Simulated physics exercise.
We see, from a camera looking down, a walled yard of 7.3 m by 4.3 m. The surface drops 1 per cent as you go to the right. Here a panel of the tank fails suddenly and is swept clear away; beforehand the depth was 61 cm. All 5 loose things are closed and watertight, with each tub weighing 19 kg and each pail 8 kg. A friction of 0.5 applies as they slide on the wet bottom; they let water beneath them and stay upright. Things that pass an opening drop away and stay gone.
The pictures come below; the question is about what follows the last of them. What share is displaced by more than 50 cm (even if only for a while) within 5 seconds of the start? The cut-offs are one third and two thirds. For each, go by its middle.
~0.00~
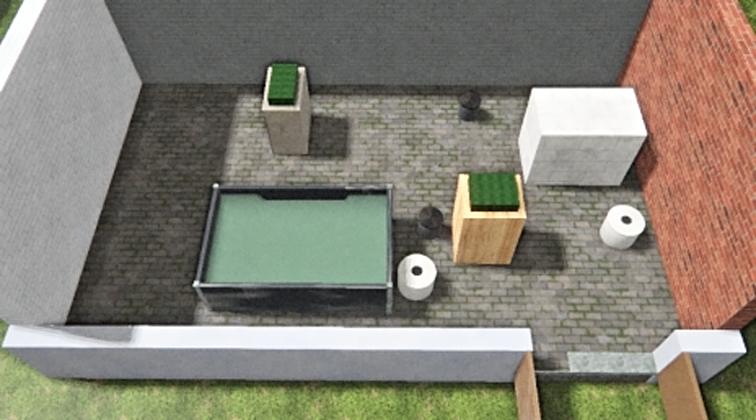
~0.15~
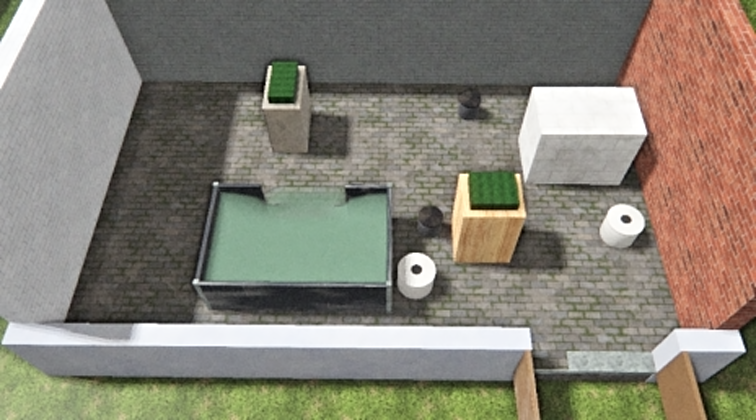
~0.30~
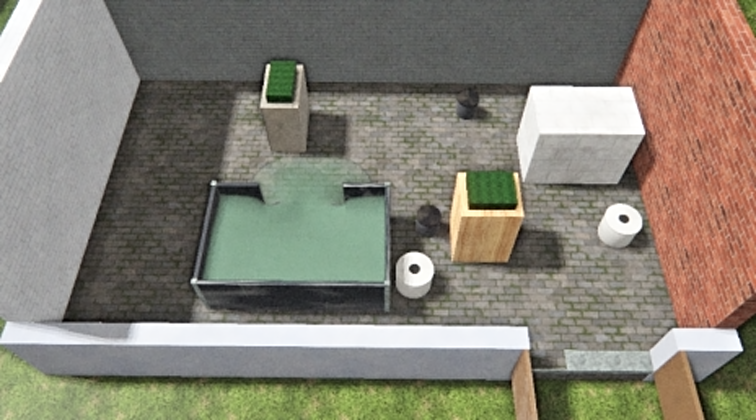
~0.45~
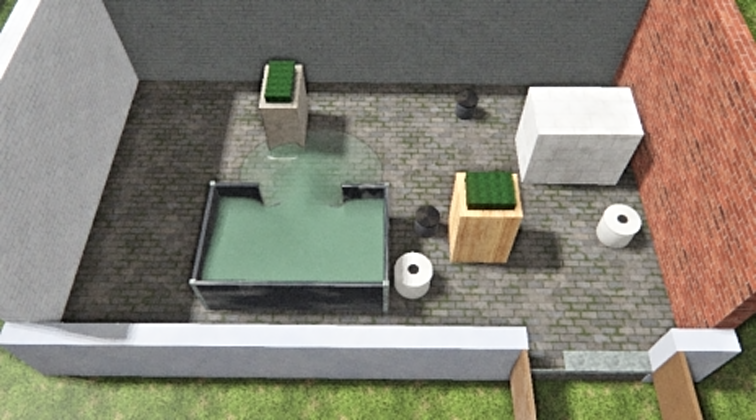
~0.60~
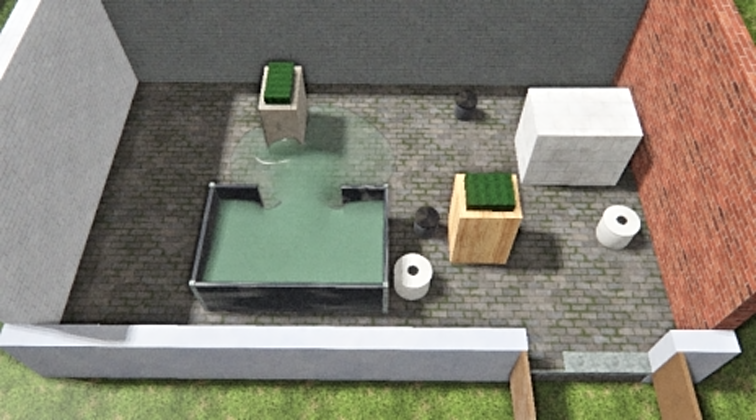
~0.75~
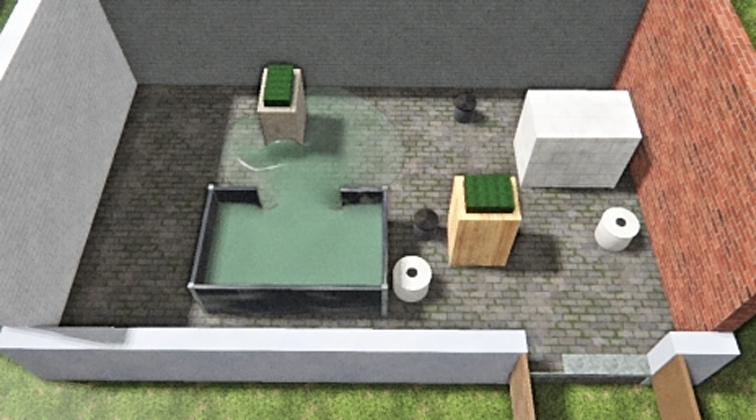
The share is below one third.
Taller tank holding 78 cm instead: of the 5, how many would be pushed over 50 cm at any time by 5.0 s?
The answer would then be 1.
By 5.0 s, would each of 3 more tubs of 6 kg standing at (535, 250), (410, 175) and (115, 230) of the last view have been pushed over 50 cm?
Result, one by one: Not exceeded, not exceeded and exceeded.
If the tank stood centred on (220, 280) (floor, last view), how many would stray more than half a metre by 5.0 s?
Count: 1.
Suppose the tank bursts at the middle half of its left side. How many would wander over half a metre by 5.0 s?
0.
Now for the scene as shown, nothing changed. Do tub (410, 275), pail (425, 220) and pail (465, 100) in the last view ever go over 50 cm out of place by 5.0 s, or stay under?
Listed in sequence: Lower; lower; higher for the last.
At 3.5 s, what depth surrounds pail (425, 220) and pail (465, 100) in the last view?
Depth approx. 0 cm / 7 cm.
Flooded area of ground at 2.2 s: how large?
Wet area: Approx. 16 m2.
After 1.1 s 0 of 5 are over 50 cm from their spots; 0 afloat.
After 2.2 s 0 of 5 are over 50 cm from their spots; 0 afloat.
After 3.5 s 1 of 5 are over 50 cm from their spots; 0 afloat.
After 5.0 s 1 of 5 are over 50 cm from their spots, and 1 have been at some point; 0 afloat.
